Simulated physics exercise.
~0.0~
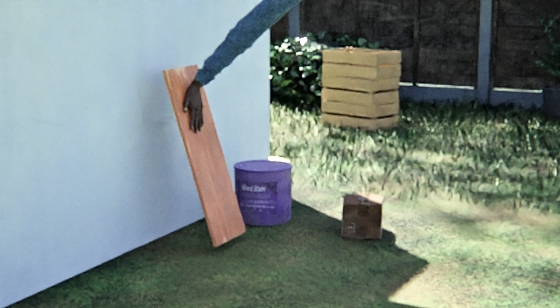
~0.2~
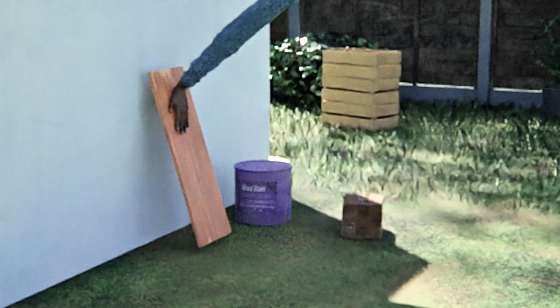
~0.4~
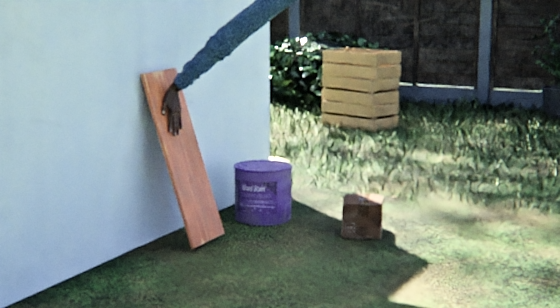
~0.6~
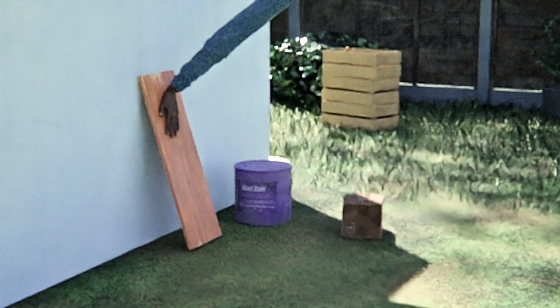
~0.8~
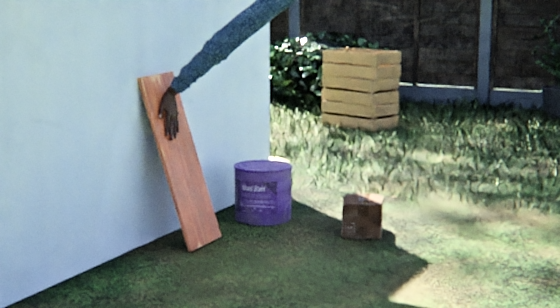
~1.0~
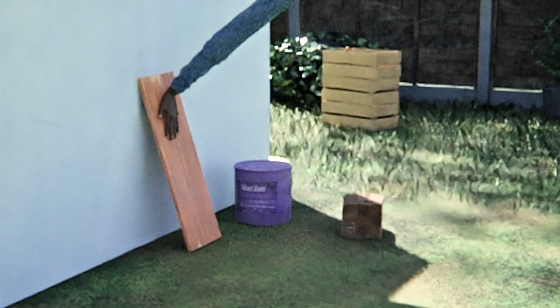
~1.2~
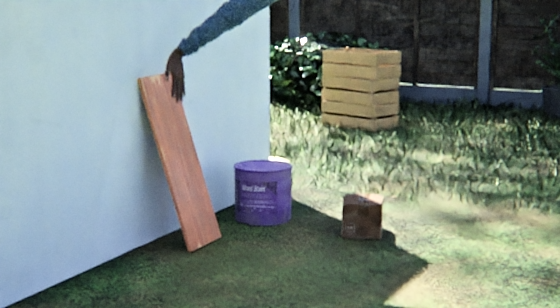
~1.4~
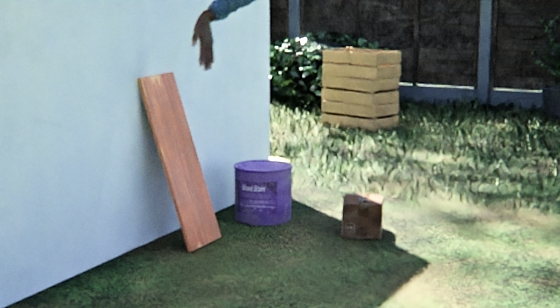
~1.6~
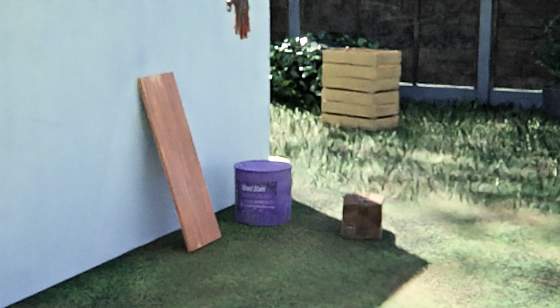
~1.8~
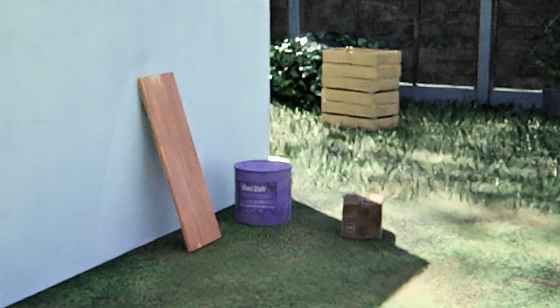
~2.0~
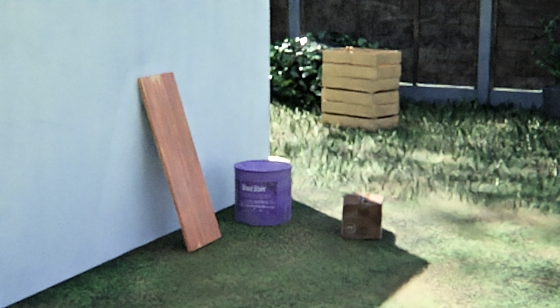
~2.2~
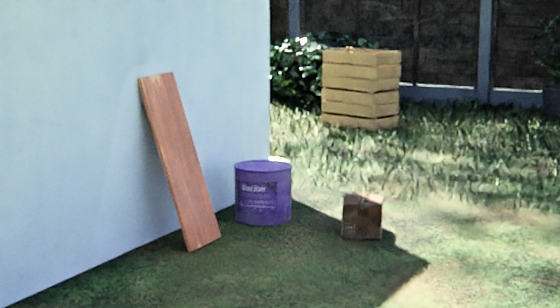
A hand moved an orange board slightly to the left and leaned it against a pale wall on the grass, beside a purple pail and a brown box. Then it let go and withdrew, and the board stayed leaning there.
